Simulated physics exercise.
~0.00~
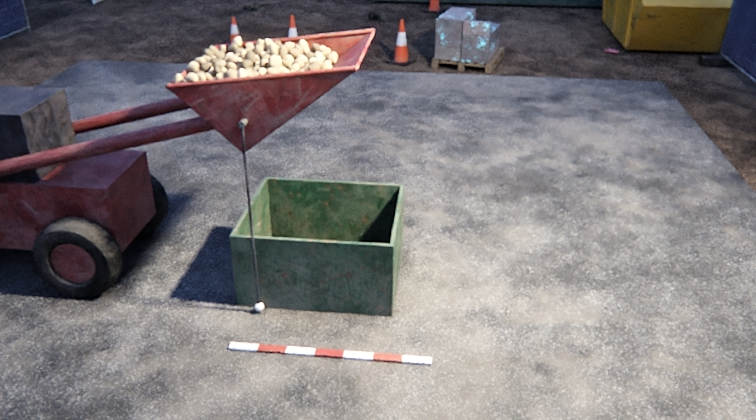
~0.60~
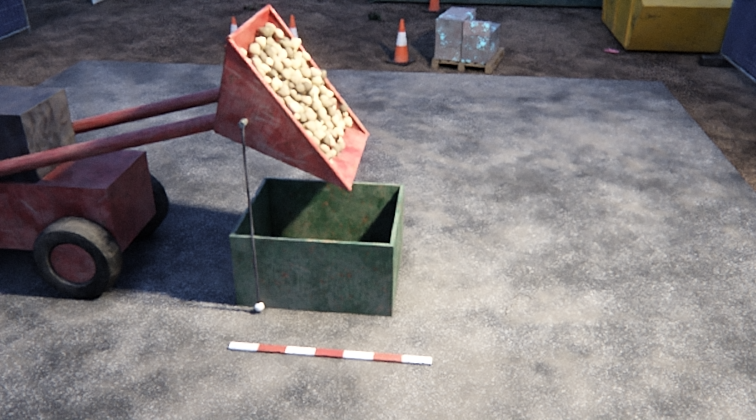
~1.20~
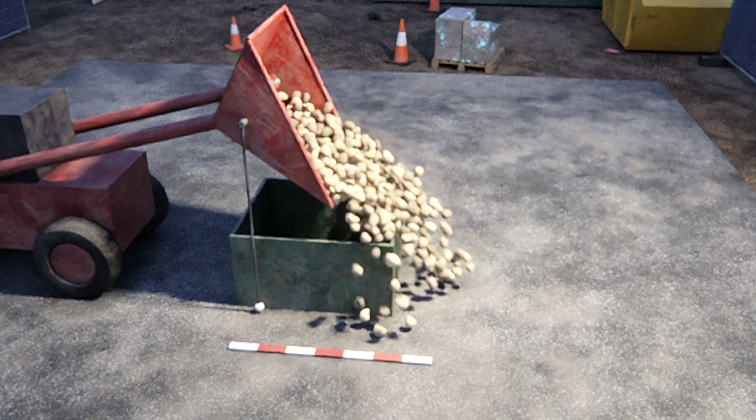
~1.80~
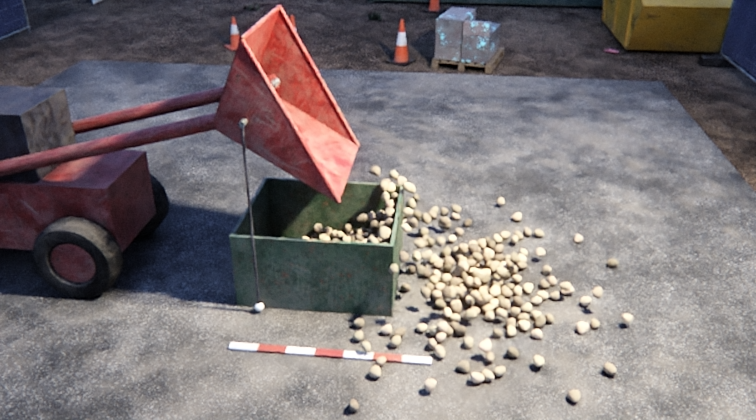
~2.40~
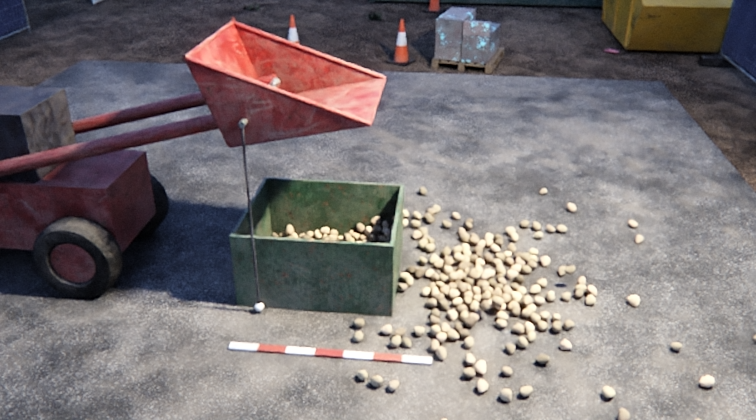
The red loader's bucket tipped forward and poured its pale, rounded stones toward a green bin, some landing inside while many spilled over the right side and scattered across the ground, before the emptied bucket swung partway back up.
